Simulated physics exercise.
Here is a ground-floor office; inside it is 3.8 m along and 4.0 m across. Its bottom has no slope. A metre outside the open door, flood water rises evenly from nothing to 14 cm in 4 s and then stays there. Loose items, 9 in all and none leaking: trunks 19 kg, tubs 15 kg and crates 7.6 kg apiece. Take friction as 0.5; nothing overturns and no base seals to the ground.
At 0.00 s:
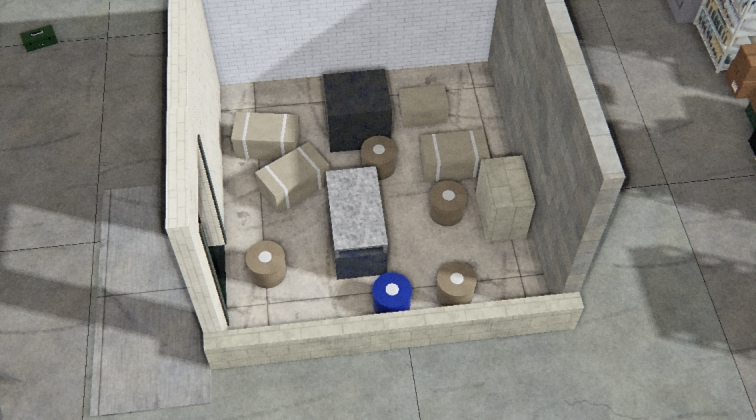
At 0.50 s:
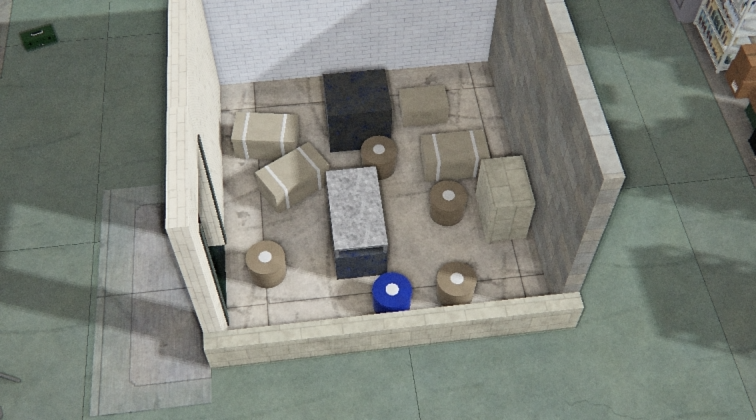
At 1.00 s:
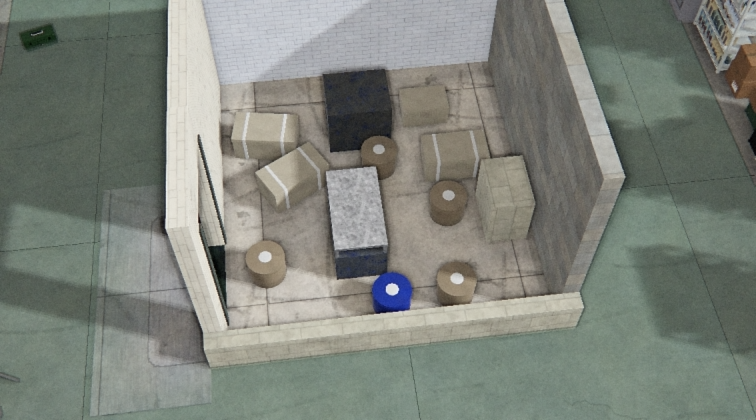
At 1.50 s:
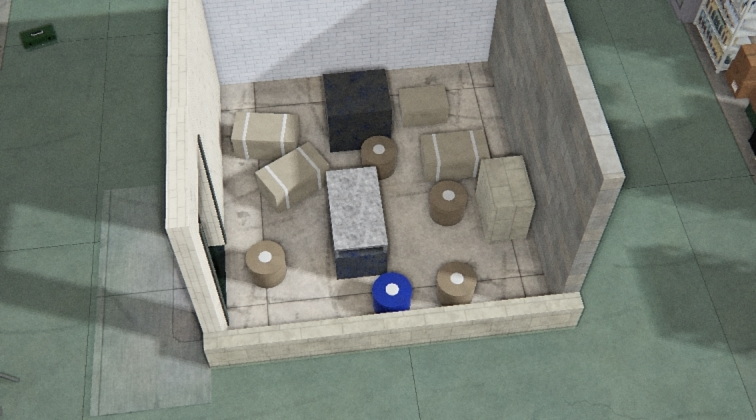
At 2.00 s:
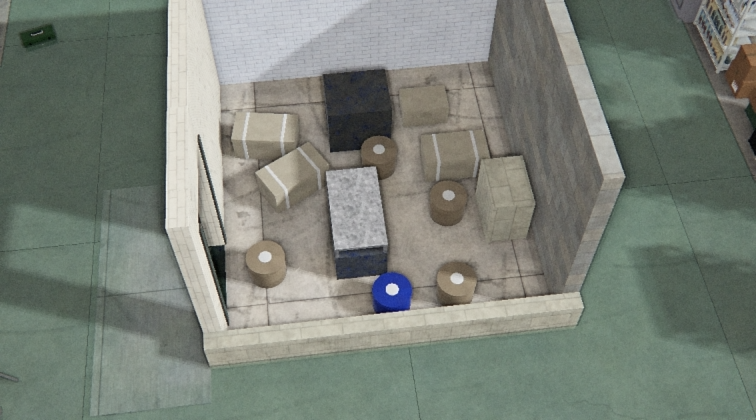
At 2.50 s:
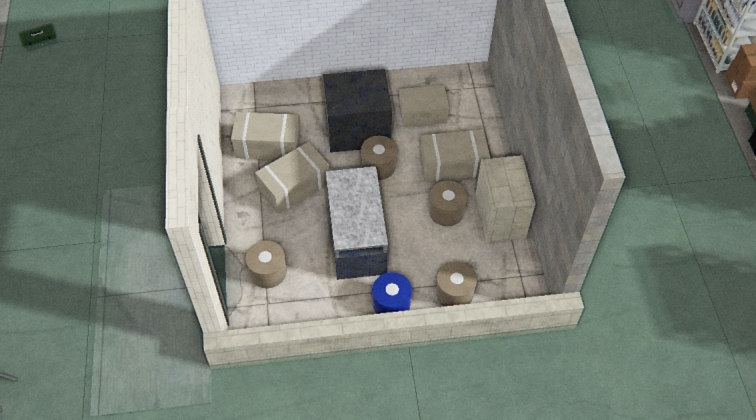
Roofless ground-floor office seen from above, with crates, brown tubs and one blue tub sitting still as the surrounding ground turns from grey to green.
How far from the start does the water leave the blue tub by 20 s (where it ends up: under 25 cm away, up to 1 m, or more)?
The blue tub is nudged along.
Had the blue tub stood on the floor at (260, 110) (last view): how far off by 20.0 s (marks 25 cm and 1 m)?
It barely shifts.
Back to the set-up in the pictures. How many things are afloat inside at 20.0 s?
7 of them.
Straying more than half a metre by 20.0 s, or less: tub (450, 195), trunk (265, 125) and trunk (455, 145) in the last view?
In turn: Less, over, less.
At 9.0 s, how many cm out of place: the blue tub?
Roughly 20 cm by then.
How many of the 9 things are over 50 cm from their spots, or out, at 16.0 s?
I count 4.
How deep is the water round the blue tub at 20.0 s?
Roughly 8 cm.
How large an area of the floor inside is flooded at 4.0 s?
About 2.0 m2.
After 4.0 s the blue tub is near (392, 290), 0.0 m from its start, aground; 0 afloat.
After 9.0 s the blue tub is near (407, 283), 0.2 m from its start, aground; 0 afloat.
After 16.0 s the blue tub is near (411, 244), 0.6 m from its start, aground; 4 afloat.
After 20.0 s the blue tub is near (411, 244), 0.6 m from its start, aground; 7 afloat.
